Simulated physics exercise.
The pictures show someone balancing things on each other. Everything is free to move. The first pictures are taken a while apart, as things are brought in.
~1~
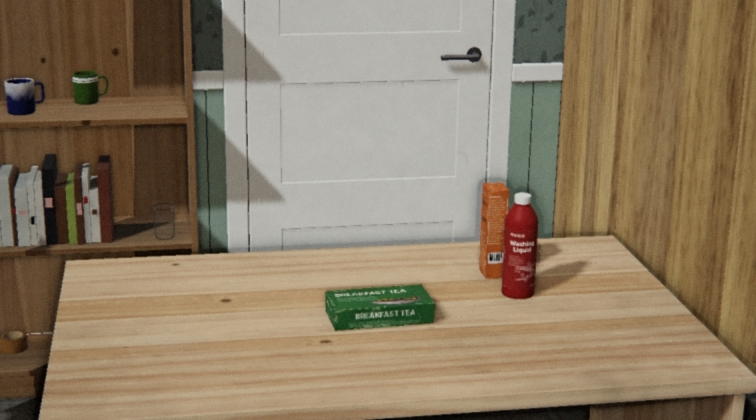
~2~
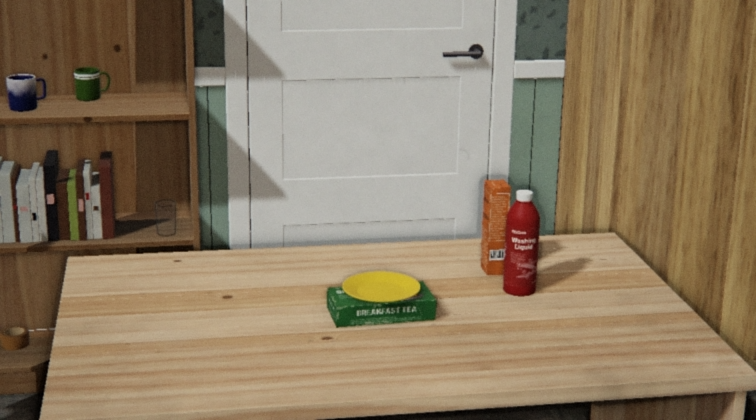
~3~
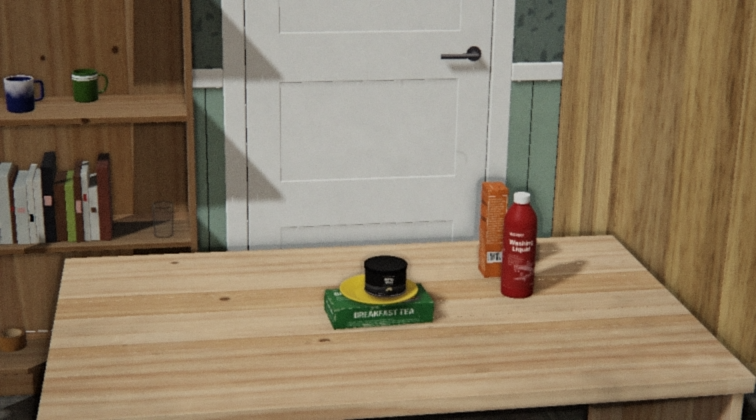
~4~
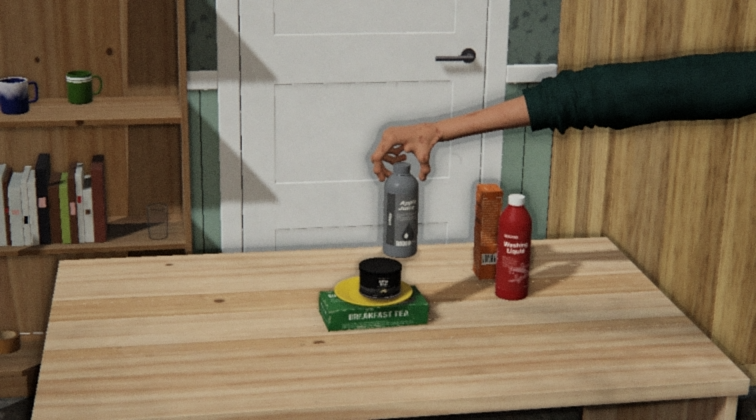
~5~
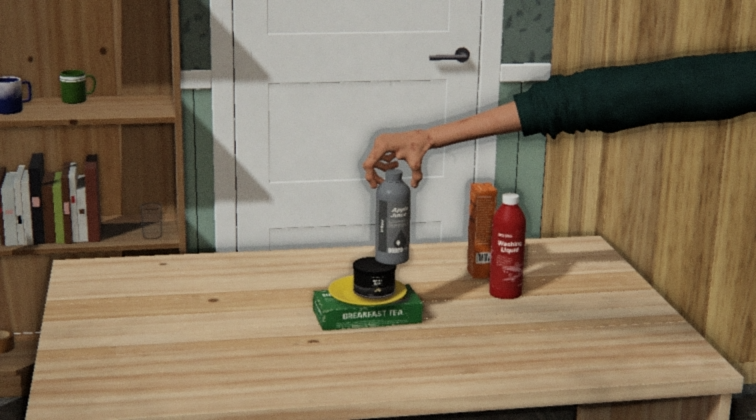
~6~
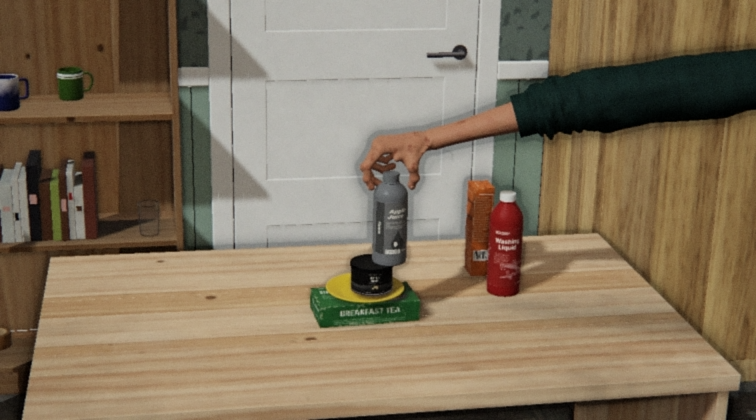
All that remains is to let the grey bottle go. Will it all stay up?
It keeps its balance.
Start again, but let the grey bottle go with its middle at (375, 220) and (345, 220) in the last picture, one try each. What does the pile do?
First, it holds; second, it loses its balance.
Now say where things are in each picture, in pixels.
In the first picture, the last thing is not in view yet; red bottle (520, 245).
In the second picture, the last thing is not in view yet; green packet (381, 304).
In the third picture, the last thing is not in view yet; orange carton (493, 230).
The fourth picture shows on its way; grey bottle (401, 209); black tub (380, 278).
The fifth picture shows on its way; grey bottle (393, 216).
The sixth picture shows set down, still held; grey bottle (390, 217); red bottle (505, 243).
Then, 0.80 s later than the last frame, all is still.
Then, 2.00 s later than the last frame, grey bottle resting near (391, 218).
When it is over, all 6 as before. End places, in pixels of the last picture, grey bottle near (391, 218). The pile stays up.
